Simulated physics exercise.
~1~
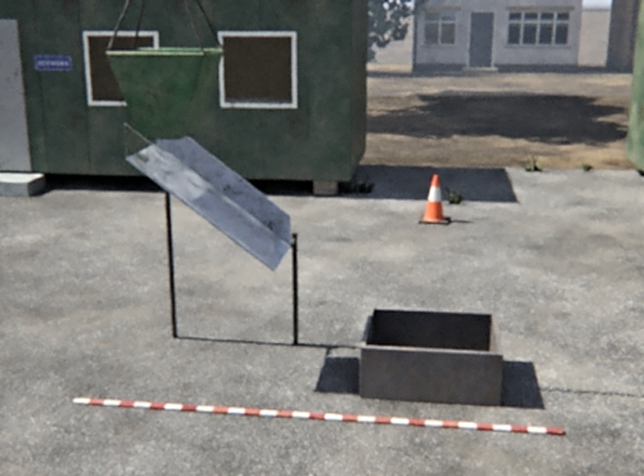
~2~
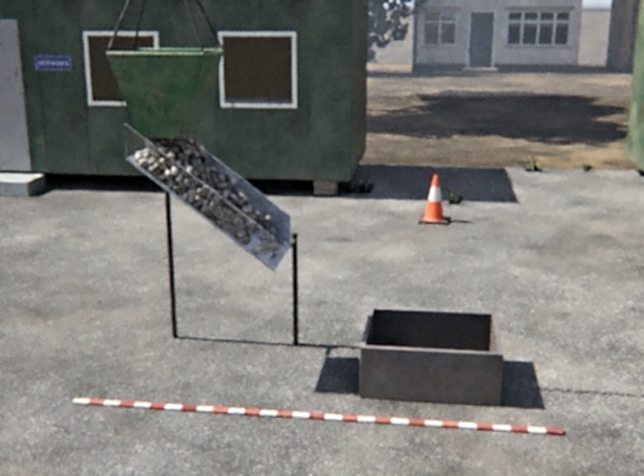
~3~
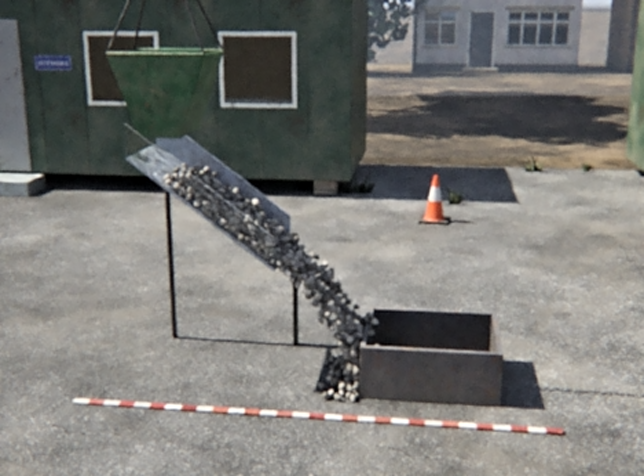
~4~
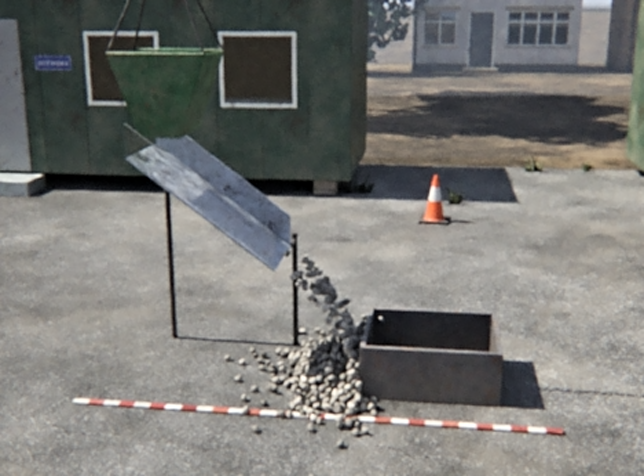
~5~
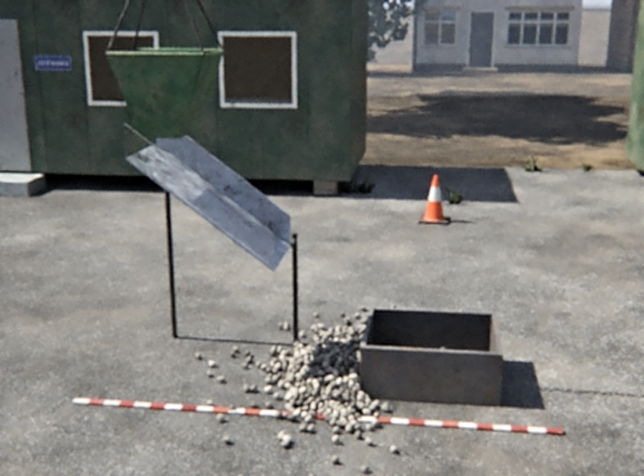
Pale round stones dropping from a green skip, sliding down a steel chute and piling up left of an open bin.
